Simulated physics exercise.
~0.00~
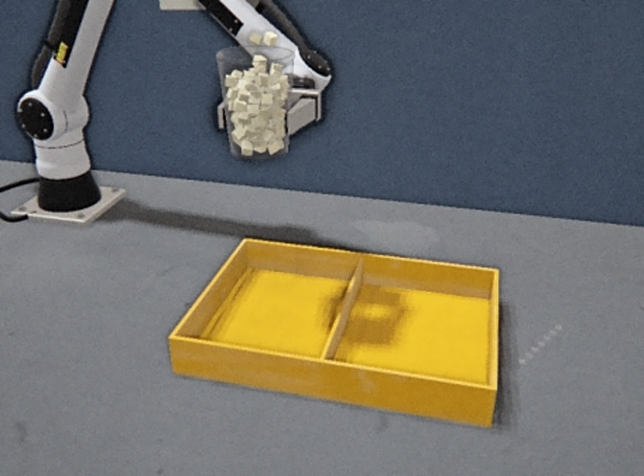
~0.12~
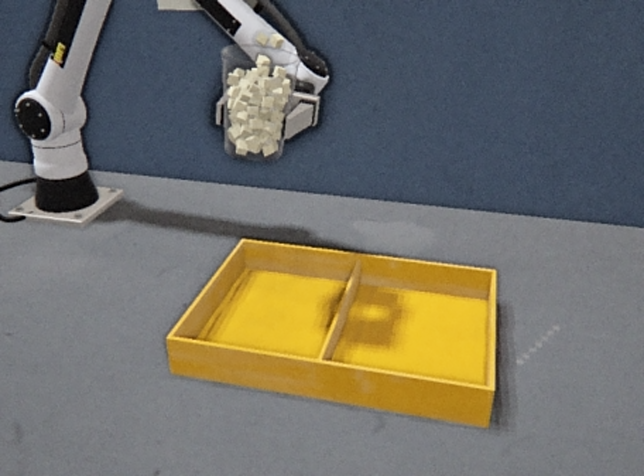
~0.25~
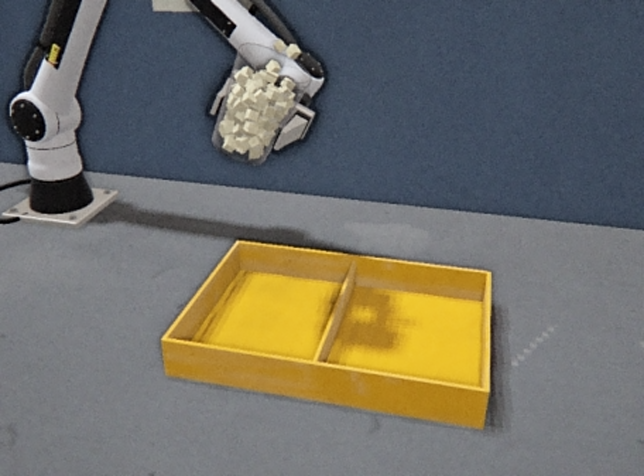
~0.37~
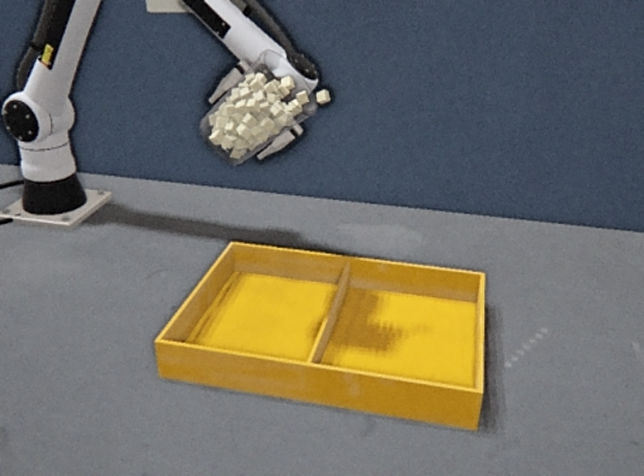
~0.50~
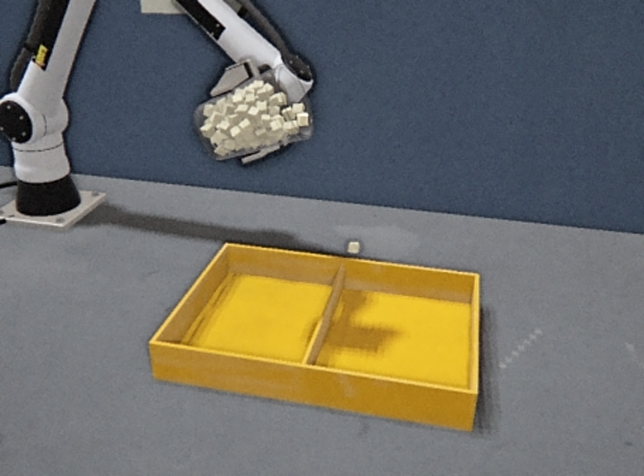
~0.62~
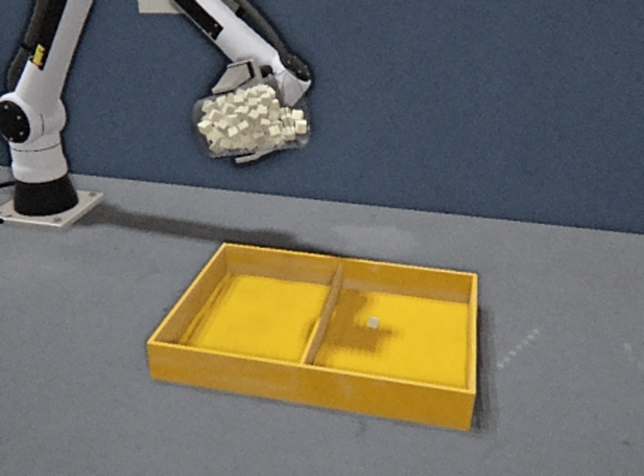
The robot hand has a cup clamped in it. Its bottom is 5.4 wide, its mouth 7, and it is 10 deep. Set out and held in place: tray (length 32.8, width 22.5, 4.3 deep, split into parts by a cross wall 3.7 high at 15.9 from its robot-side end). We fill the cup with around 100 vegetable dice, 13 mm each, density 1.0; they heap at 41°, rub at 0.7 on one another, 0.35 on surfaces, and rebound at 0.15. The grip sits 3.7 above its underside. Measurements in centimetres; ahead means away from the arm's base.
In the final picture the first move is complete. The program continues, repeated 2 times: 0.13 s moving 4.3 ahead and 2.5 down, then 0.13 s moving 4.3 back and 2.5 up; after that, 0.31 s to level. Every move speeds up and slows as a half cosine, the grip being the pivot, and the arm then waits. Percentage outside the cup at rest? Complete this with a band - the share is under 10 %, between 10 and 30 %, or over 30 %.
The share is between 10 and 30 %.
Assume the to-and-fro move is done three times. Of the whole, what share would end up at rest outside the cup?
In that case, some 20 per cent.
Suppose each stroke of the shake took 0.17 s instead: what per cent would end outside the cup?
I'd expect close to 5 in a hundred.
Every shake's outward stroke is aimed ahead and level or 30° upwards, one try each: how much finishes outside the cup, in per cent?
50 and 70 %.
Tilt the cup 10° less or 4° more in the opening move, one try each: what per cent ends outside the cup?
Estimates, in order: 5 % and 25 %.
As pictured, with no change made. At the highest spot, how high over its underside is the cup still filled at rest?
The top sits some 9.5 cm up.
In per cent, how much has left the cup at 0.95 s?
Share out so far: Close to 10 %.
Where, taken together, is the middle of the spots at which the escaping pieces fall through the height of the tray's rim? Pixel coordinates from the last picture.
Look at roughly (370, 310) in the last picture.
By 0.95 s, tilted 73° forward, highest piece 27 above the table; 95 in the cup, 3 in the far-side part, 6 in flight or on a rim.
By 1.28 s, tilted 41° forward, highest piece 29 above the table; 84 in the cup, 16 in the far-side part, 3 in the robot-side part, 1 in flight or on a rim.
By 1.65 s, level, highest piece 31 above the table; 84 in the cup, 17 in the far-side part, 3 in the robot-side part.
By 2.70 s, level, highest piece 31 above the table; 84 in the cup, 17 in the far-side part, 3 in the robot-side part.
Final count, 84 in the cup, 17 in the far-side part, 3 in the robot-side part. That is 19 % outside the cup.
